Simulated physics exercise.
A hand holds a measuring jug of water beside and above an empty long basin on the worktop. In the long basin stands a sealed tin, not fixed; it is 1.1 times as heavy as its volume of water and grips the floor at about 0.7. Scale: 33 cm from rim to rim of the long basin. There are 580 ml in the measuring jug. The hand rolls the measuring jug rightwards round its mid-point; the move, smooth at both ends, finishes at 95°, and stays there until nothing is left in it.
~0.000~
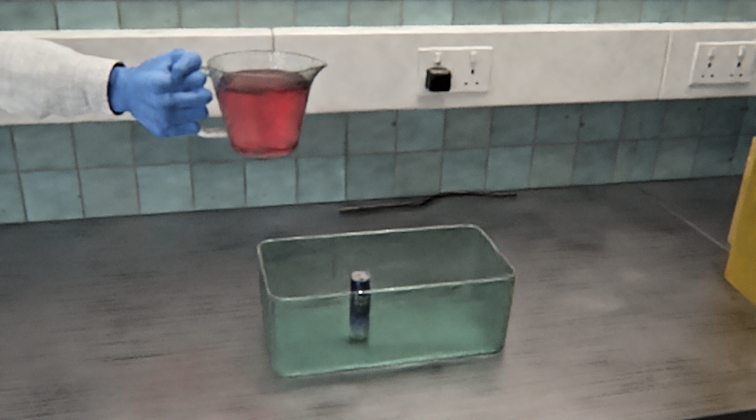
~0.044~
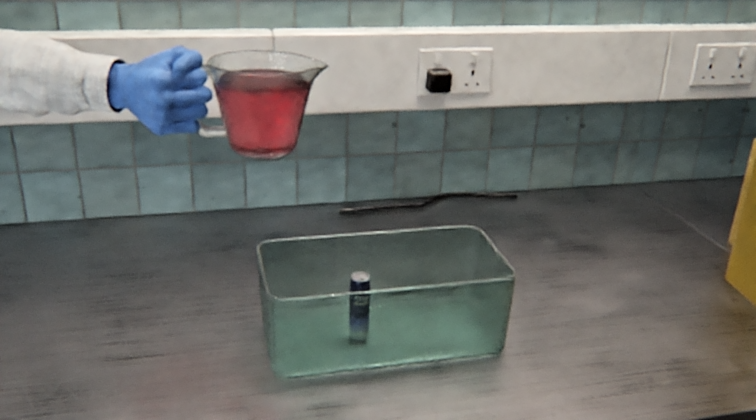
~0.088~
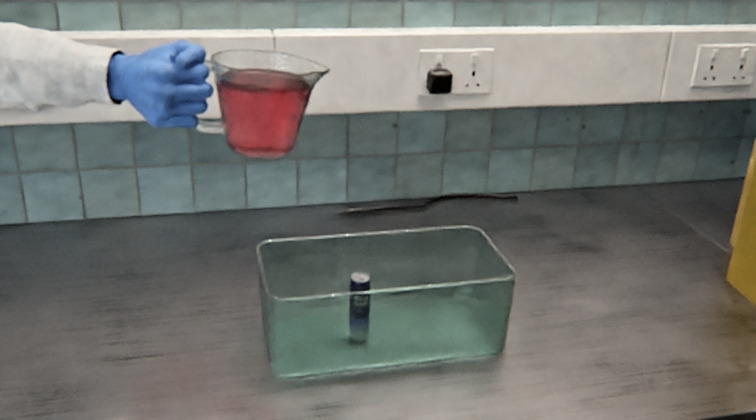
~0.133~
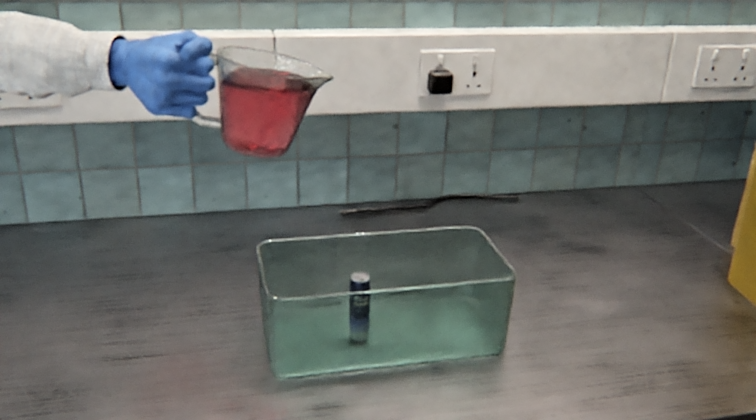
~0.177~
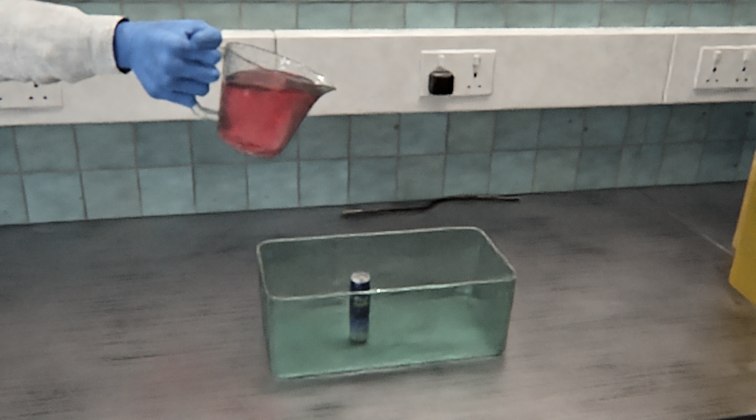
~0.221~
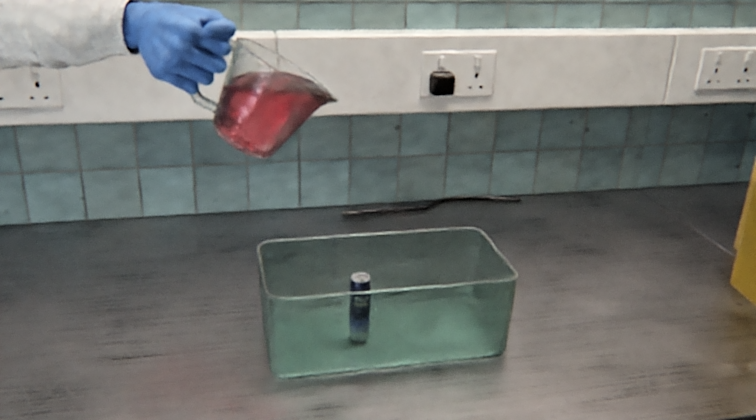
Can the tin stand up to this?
It remains upright.
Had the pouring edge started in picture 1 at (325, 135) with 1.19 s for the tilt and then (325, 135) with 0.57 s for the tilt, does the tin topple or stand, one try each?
First it goes over; then it goes over.
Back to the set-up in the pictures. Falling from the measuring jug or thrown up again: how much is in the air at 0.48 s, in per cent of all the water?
Near 46 in a hundred.
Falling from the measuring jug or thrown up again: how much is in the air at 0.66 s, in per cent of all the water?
About 24 per cent.
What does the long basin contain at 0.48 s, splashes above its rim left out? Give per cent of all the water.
About 8 per cent.
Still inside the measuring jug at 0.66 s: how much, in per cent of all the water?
About 10 per cent.
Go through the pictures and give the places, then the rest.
In the first frame, it leans 0°; its right rim is at (327, 63); the water meets the walls at (215, 80) and (308, 78); the long basin's rim runs from (263, 270) to (497, 250); the tin's top is at (361, 279).
In the second frame, it leans 1°; its right rim is at (328, 64); the water meets the walls at (215, 79) and (308, 78).
In the third frame, it leans 5°; its right rim is at (331, 68); the water meets the walls at (217, 77) and (310, 79).
In the fourth frame, it leans 12°; its right rim is at (334, 76); the water meets the walls at (221, 75) and (314, 81).
In the fifth frame, it leans 21°; its right rim is at (337, 87); the water meets the walls at (224, 78) and (321, 84).
In the sixth frame, it leans 31°; its right rim is at (339, 99); the water meets the walls at (225, 83) and (330, 90).
By 0.48 s the tilt is 89° and 46 per cent is still to pour; the tin stands where it began.
By 0.66 s the tilt is 95° and 10 per cent is still to pour; the tin stands where it began.
By 0.86 s the tilt is 95° and 1 per cent is still to pour; the tin stands where it began.
By 1.07 s the tilt is 95° and 0 per cent is still to pour; the tin stands where it began.
At rest the tin stands where it began.
